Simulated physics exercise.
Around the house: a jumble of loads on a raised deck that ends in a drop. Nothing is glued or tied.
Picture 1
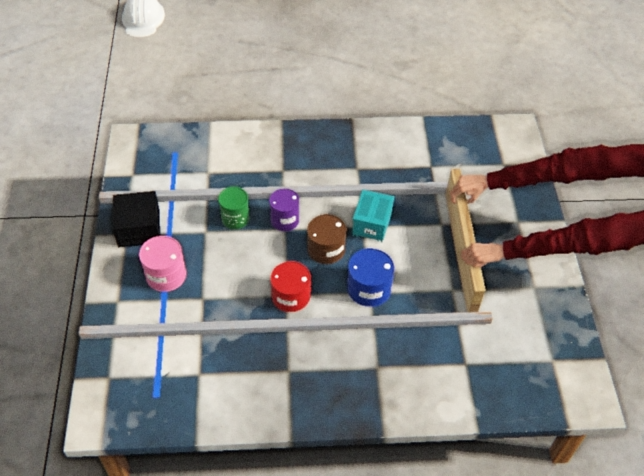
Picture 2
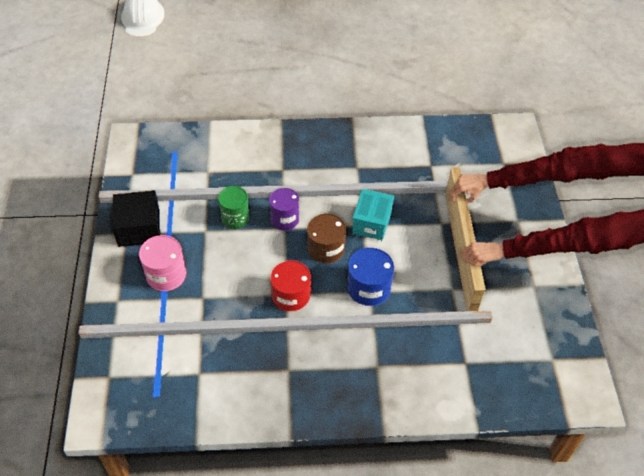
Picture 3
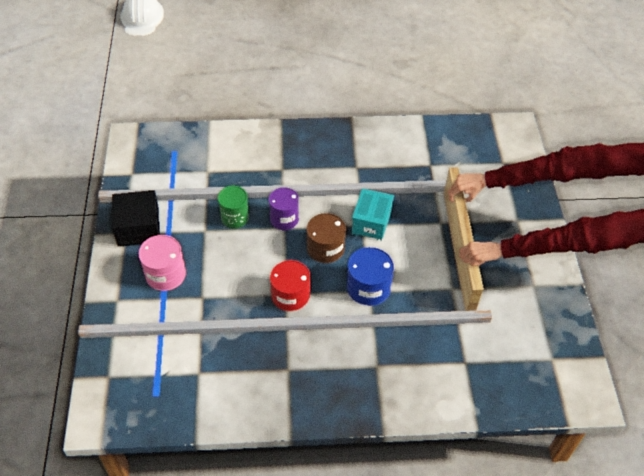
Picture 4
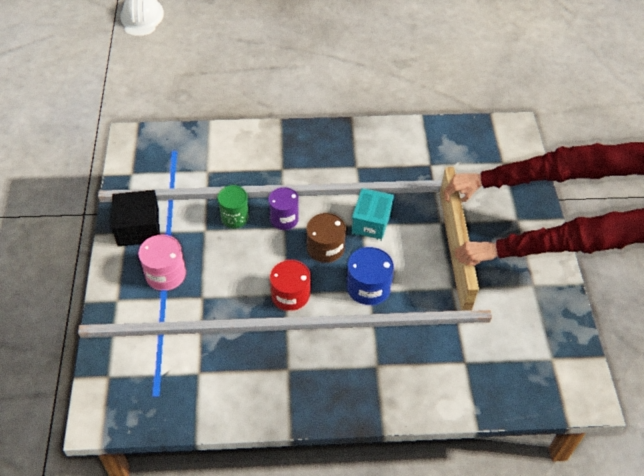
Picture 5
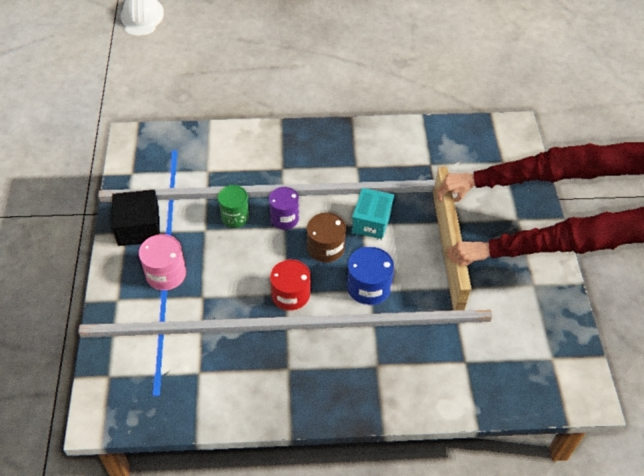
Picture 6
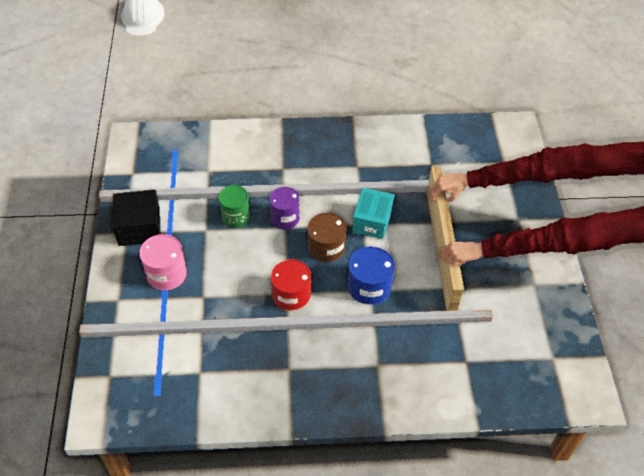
We see several coloured containers and a black crate between two rails on a checkered table, with blue tape at left, while two red-sleeved arms at right slide a wooden plank slightly leftward; the containers stay in place.
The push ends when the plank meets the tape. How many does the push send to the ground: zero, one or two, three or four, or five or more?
The number that fall off is one or two.
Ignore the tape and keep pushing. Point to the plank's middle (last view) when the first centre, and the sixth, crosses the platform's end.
About (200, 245), then (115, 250).
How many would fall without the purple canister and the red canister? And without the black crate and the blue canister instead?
Fallen: 1, and 1 in the other try.
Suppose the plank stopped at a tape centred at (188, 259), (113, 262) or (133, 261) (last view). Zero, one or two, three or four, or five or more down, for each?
Taking them in turn, either one or two; more than four; more than four.
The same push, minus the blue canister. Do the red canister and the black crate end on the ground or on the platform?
The red canister does not fall, the black crate falls.
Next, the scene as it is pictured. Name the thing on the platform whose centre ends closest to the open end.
The green pail ends nearest.
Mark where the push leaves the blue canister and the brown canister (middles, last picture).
About (140, 287), and the other about (146, 254).
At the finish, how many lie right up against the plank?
The number is 3.
A little later, none off yet; black crate at rest near (137, 218); pink canister at rest near (164, 262); green pail at rest near (235, 207).
Next, none off yet; black crate at rest near (137, 218); pink canister at rest near (164, 262); green pail shifted well along near (184, 207).
When it is over, the number that fall off is one or two; down, black crate.
